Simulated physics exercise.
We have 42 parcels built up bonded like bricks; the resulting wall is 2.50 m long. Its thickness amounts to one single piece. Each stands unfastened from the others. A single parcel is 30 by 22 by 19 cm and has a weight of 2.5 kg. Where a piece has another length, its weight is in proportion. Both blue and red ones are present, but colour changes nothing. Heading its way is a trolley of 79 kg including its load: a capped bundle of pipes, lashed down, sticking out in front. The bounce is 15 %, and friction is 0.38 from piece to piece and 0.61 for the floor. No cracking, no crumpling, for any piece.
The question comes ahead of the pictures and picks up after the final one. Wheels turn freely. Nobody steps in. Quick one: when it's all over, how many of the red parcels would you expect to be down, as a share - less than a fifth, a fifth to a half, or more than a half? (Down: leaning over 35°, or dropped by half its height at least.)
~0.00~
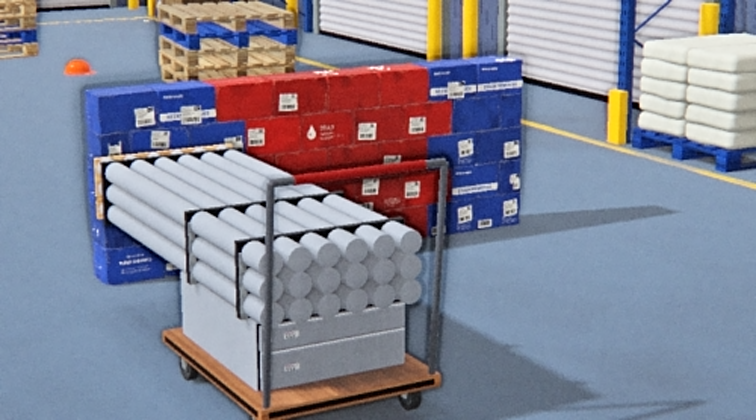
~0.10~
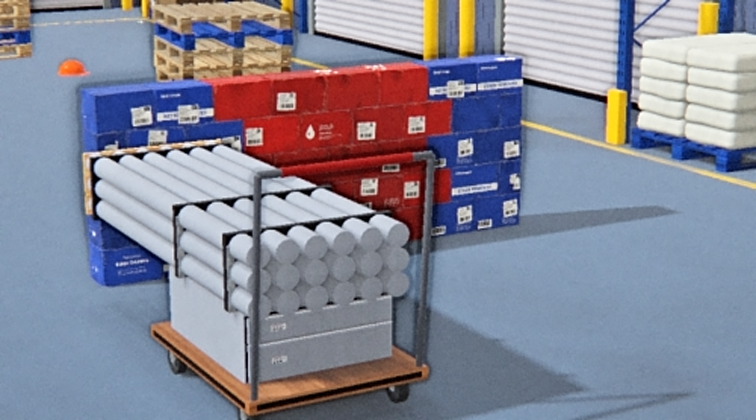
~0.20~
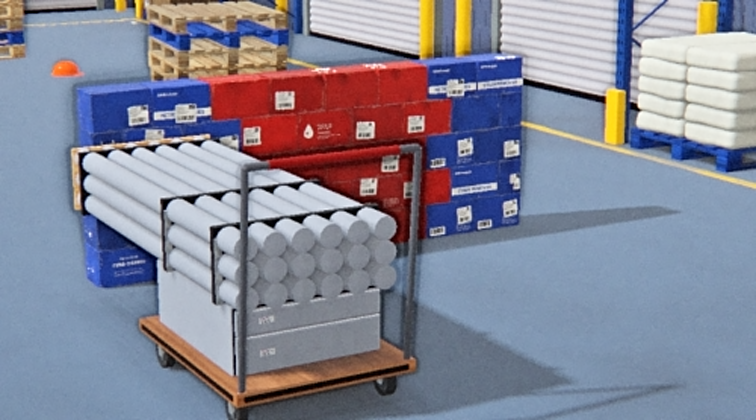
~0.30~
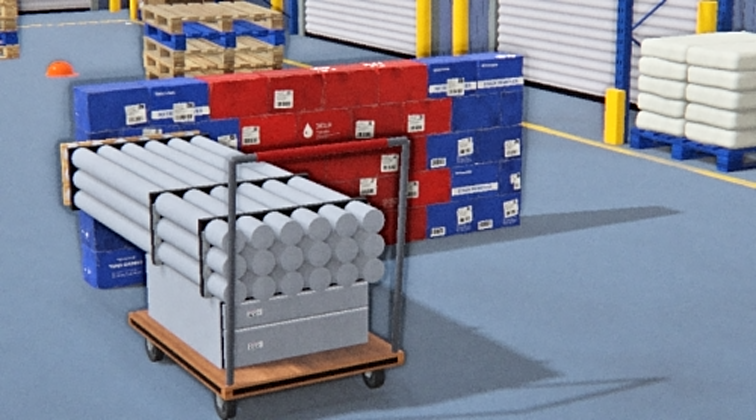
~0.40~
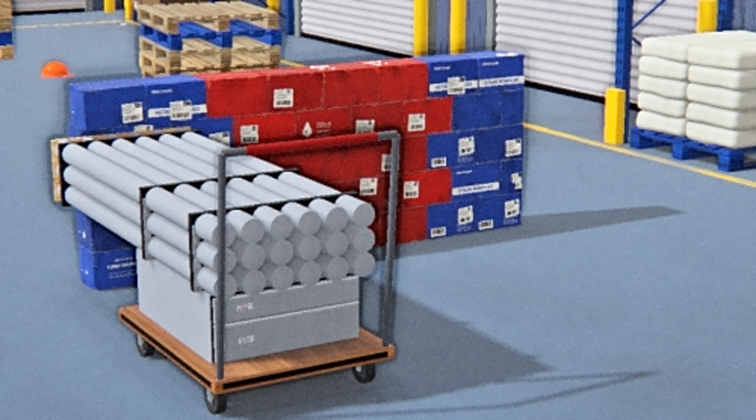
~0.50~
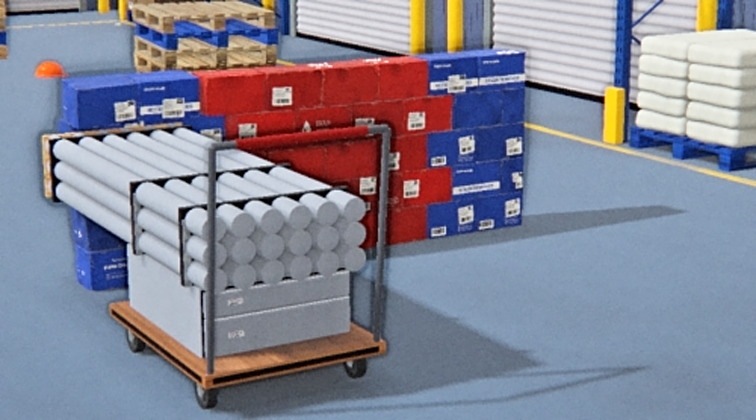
It is not even a fifth.
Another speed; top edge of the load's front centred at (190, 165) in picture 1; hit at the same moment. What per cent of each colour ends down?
Result - blue: 30%; red: 0%.
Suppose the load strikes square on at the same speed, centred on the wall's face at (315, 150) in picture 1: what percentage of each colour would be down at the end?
Then blue ends 10 per cent down and red 60 per cent.
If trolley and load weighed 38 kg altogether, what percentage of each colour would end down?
Result: Blue 30 and red 0 in a hundred.
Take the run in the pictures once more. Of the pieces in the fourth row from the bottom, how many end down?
The answer for that row is 3.
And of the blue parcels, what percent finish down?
Blue: 40%.
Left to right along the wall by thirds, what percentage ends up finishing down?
Left third 60 per cent, middle 0 per cent, right 0 per cent.
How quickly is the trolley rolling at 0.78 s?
Something like 0.6 m/s, I'd say.
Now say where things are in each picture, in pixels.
In the first frame (pixels give the middle of a visible side; the camera moves round a little), load (99, 179) 35 cm short of the wall; top red parcel (245, 102); top blue parcel (454, 83); none has stirred.
Load (88, 174) 23 cm short of the wall; top red parcel (243, 101), in the second frame.
Load (76, 169) 12 cm short of the wall; top red parcel (241, 100), in the third frame.
Load (65, 165) just touching; top red parcel (240, 99), in the fourth frame.
Load (56, 161) 8 cm into the wall's line; top red parcel (238, 97); movement in 7 of them, in the fifth frame.
Load (47, 156) 16 cm into the wall's line; top red parcel (236, 95); top blue parcel (455, 76); steepest lean 6°, the parcel at (109, 107); movement in 8 of them, in the sixth frame.
After 0.62 s, load 24 cm past the wall's line, still rolling; none of the 20 red parcels down (0 of 42 in all colours); top red parcel 17 mm from its place.
After 0.78 s, load 34 cm past the wall's line, still rolling; none of the 20 red parcels down (4 of 42 in all colours); top red parcel 44 mm from its place.
After 1.02 s, load 48 cm past the wall's line, still rolling; none of the 20 red parcels down (8 of 42 in all colours); top red parcel 28° from how it stood.
After 1.86 s, load 85 cm past the wall's line, still rolling; 1 of the 20 red parcels down (9 of 42 in all colours); top red parcel 52° from how it stood, 66 cm lower.
In the end (3.1 s), load 94 cm past the wall's line, stopped; 1 of the 20 red parcels down (9 of 42 in all colours); top red parcel 47° from how it stood, 70 cm lower; top blue parcel unmoved. That is 5 per cent. From the last view, middles, top red parcel near (220, 217), top blue parcel near (444, 74).
